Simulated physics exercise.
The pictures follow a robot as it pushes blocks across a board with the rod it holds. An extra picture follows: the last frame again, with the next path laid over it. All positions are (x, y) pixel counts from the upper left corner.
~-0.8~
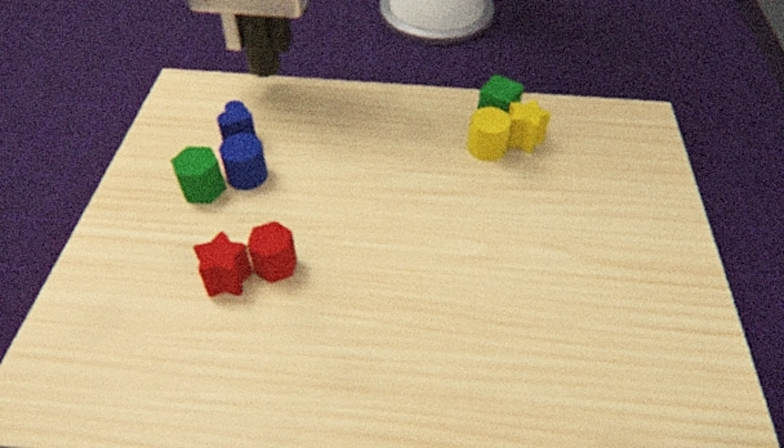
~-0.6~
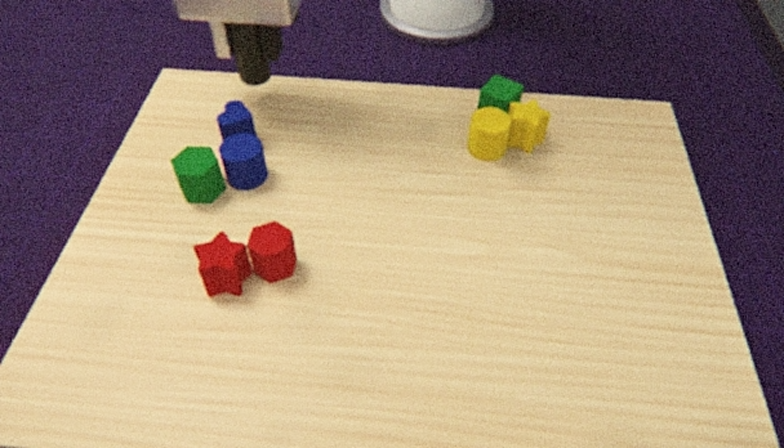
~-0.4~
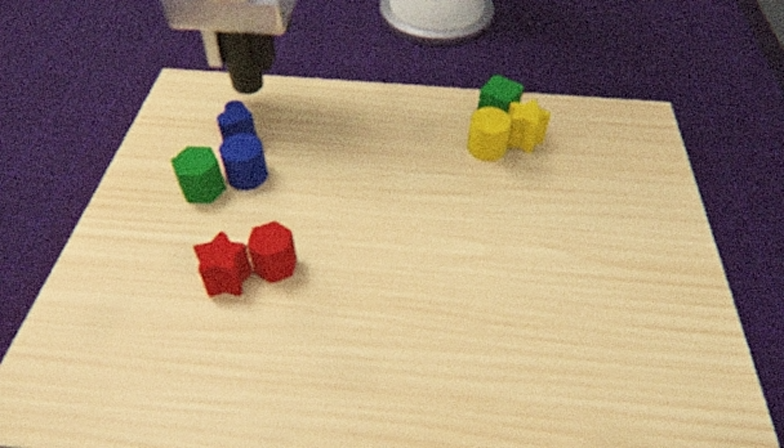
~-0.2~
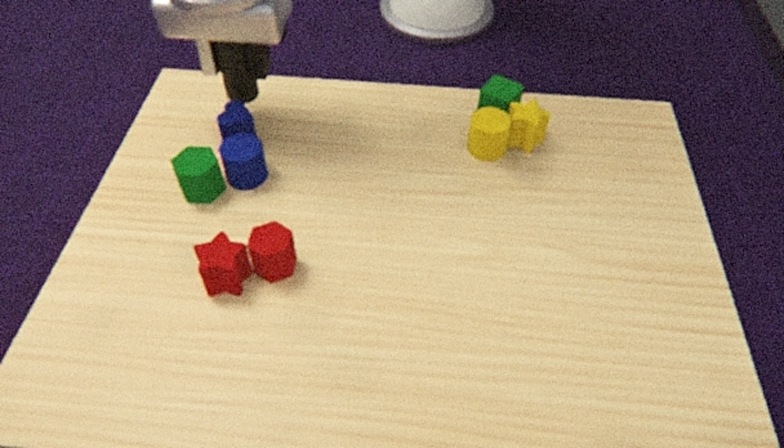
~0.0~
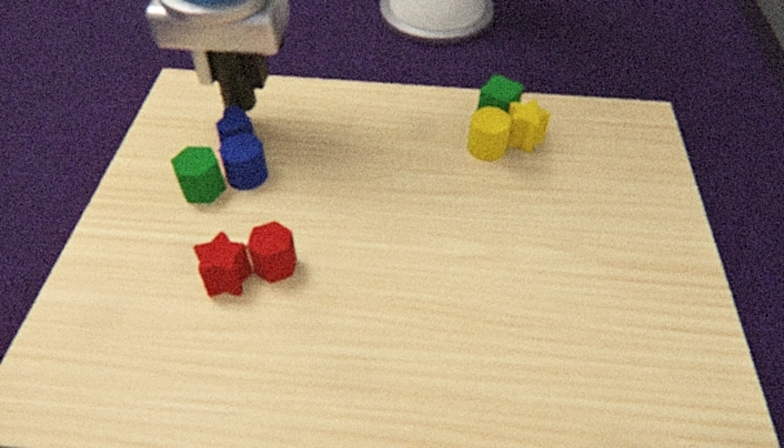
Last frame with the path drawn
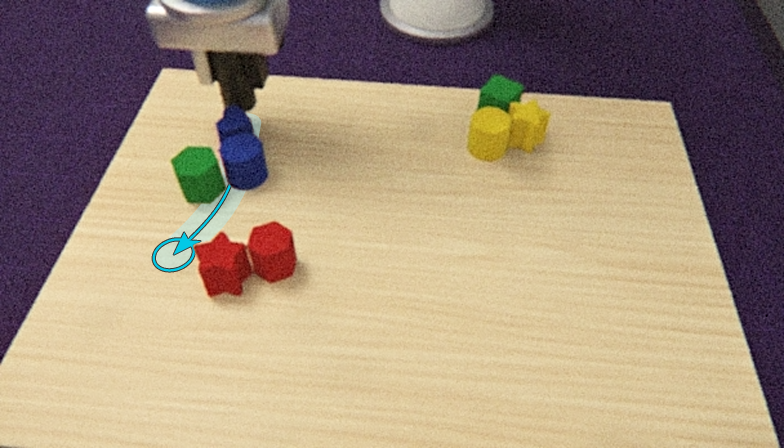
Robot arm with a dark rod edging slightly left and down to the small blue block, other coloured blocks staying still.
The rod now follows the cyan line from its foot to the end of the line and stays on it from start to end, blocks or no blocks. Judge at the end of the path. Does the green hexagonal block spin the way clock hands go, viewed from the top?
The answer is yes.
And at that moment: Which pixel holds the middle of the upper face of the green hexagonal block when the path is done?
If I read the scene right, the answer is (126, 213).
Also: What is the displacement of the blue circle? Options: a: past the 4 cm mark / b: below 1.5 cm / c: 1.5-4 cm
The one that fits is a, past the 4 cm mark.
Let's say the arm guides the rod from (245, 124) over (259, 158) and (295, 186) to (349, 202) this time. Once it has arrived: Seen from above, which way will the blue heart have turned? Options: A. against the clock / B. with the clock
The correct letter is B.
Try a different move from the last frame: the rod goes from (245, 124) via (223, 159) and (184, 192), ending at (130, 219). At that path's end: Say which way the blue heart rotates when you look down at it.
Viewed from above, counterclockwise.
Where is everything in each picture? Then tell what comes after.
In the first frame, rod tip at (265, 69); block tops, green hexagonal block at (194, 160); red star-shaped block at (218, 251); blue heart at (234, 112); blue circle at (240, 147).
In the second frame, rod at (256, 77); blocks unchanged.
In the third frame, rod at (248, 86); blocks unchanged.
In the fourth frame, rod at (243, 95); blocks unchanged.
In the fifth frame, rod at (241, 105); green hexagonal block at (194, 160); red star-shaped block at (218, 251); blue heart at (233, 118); blue circle at (240, 147).
Path on the board, from (245, 124) over (230, 186) to (174, 255).
The first path, step by step. One third of the way, rod at (231, 145); green hexagonal block at (182, 178), turned 55° clockwise; blue heart at (223, 162); blue circle at (249, 181).
Two thirds of the way, rod at (211, 190); green hexagonal block at (164, 192), turned 85° clockwise; blue heart at (220, 204), turned 70° anticlockwise; blue circle at (261, 199).
At the end, rod at (166, 236); green hexagonal block at (126, 213), turned 165° clockwise; red star-shaped block in place; blue heart at (215, 218), turned 125° anticlockwise; blue circle at (261, 199).
